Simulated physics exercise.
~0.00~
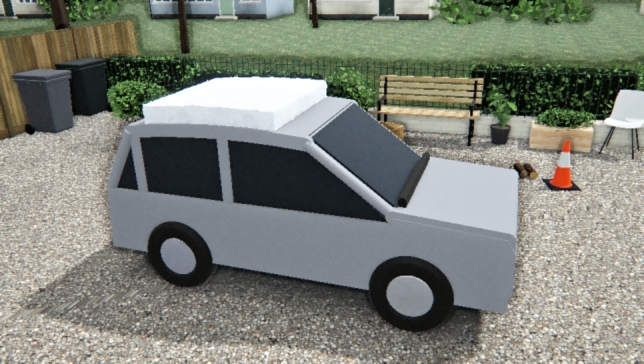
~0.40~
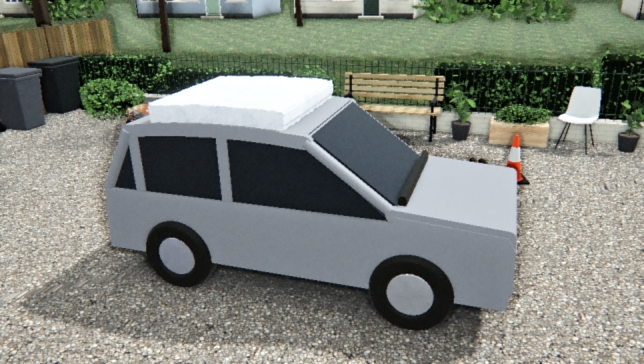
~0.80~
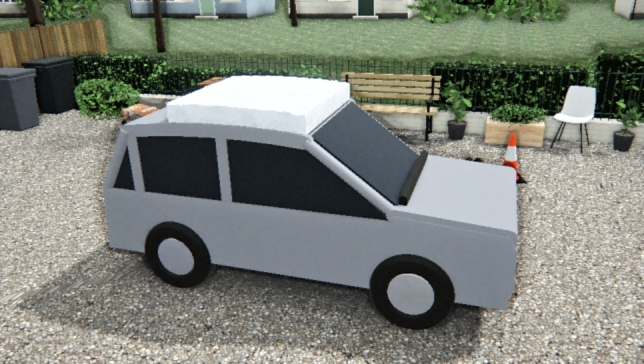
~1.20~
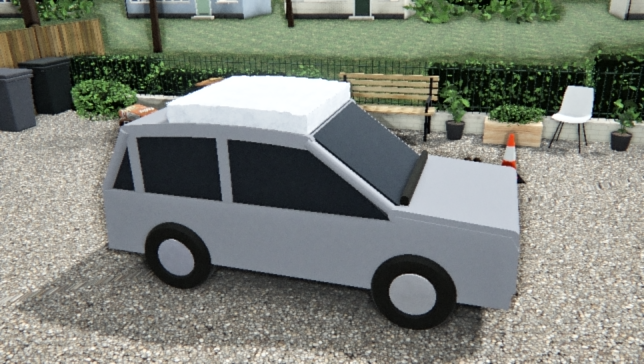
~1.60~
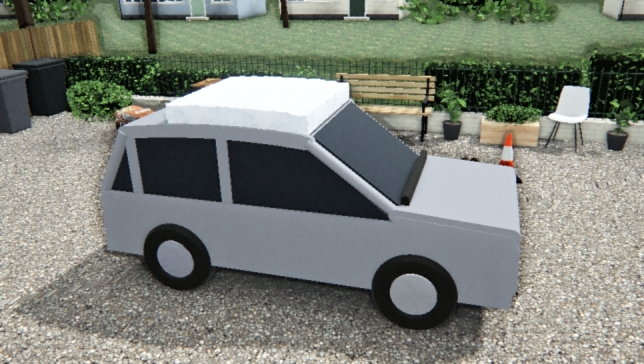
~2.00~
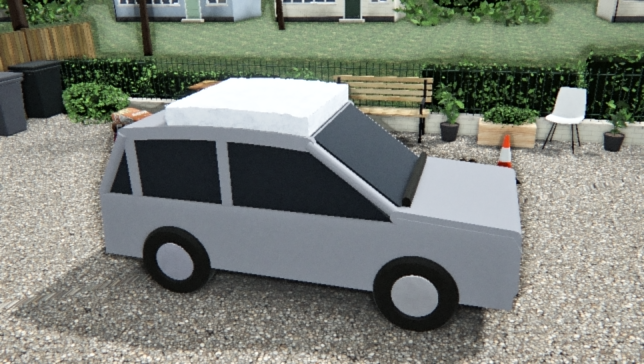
A grey car brakes to a halt on gravel, and the snow stays on its roof.
